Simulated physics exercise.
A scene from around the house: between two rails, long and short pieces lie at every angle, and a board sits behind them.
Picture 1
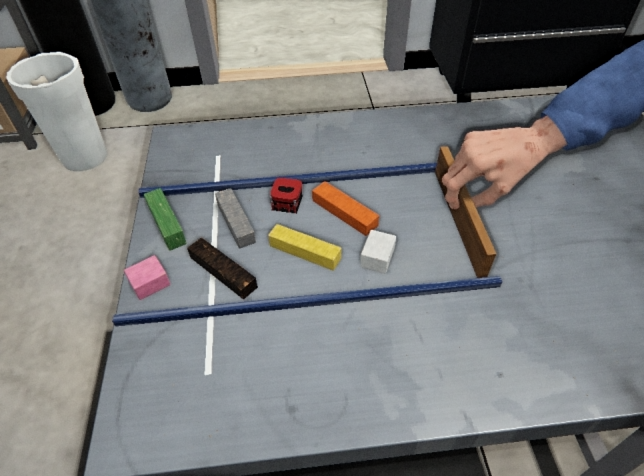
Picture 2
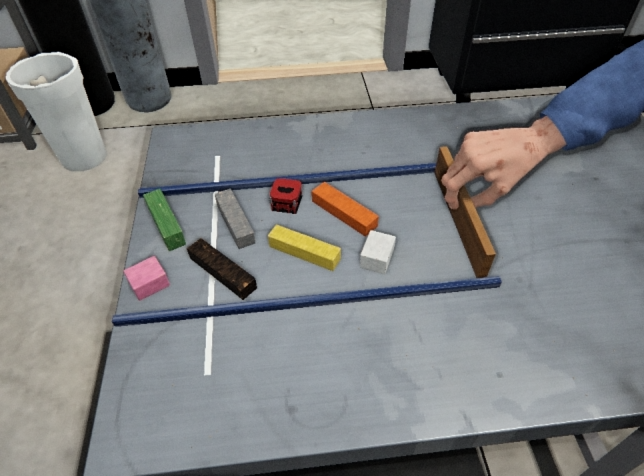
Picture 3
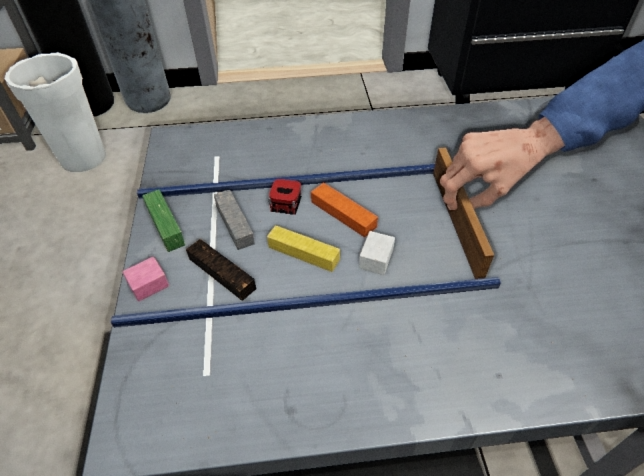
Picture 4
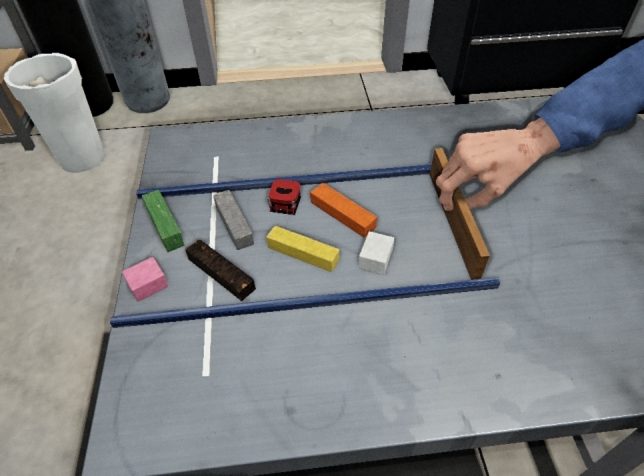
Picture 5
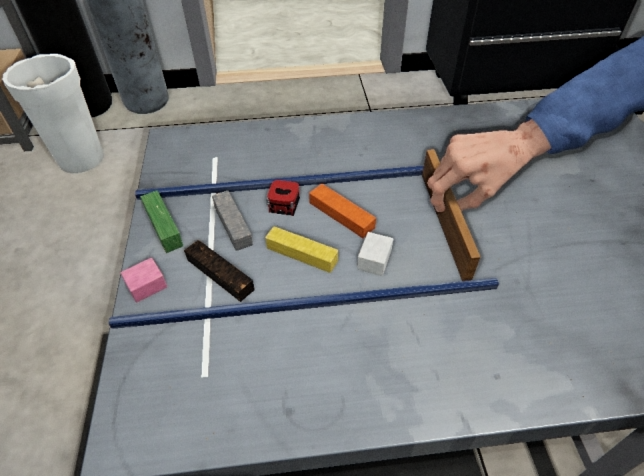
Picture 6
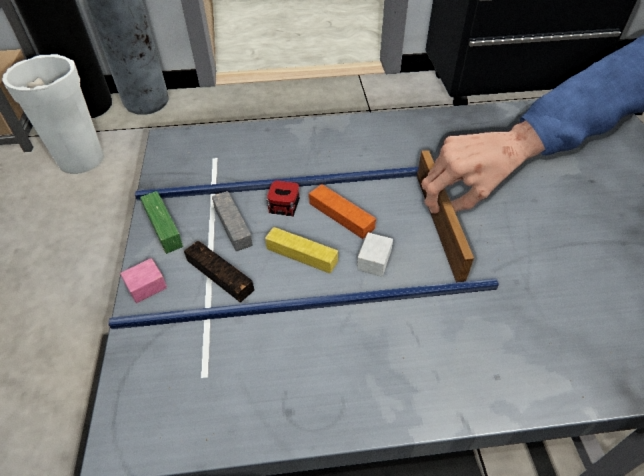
The video shows a hand holding a wooden board upright behind scattered coloured blocks and bars between two blue rails on a grey table, then sliding the board slightly left while the pieces stay in place.
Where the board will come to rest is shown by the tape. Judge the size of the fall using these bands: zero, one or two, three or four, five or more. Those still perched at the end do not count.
You'd see no pieces leave the end and fall.
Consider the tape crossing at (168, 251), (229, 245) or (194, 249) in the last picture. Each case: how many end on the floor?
Counts per try, in order: 4 / 0 / 2.
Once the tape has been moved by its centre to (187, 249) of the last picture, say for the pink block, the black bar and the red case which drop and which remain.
The pink block: It is gone. The black bar: It is still there. The red case: It is still there.
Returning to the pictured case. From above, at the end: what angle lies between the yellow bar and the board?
It is near 0° out of line.
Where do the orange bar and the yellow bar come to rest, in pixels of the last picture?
I'd say approximately (201, 221) and then (172, 274).
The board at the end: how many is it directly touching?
That number would be 2.
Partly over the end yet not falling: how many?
That'd be 2.
Soon after, none off yet; pink block at rest near (144, 280); green bar at rest near (161, 221); black bar at rest near (219, 270).
After that, none off yet; pink block at rest near (144, 280); green bar at rest near (161, 221); black bar moving near (209, 274).
In the end, the number that fall off is zero.
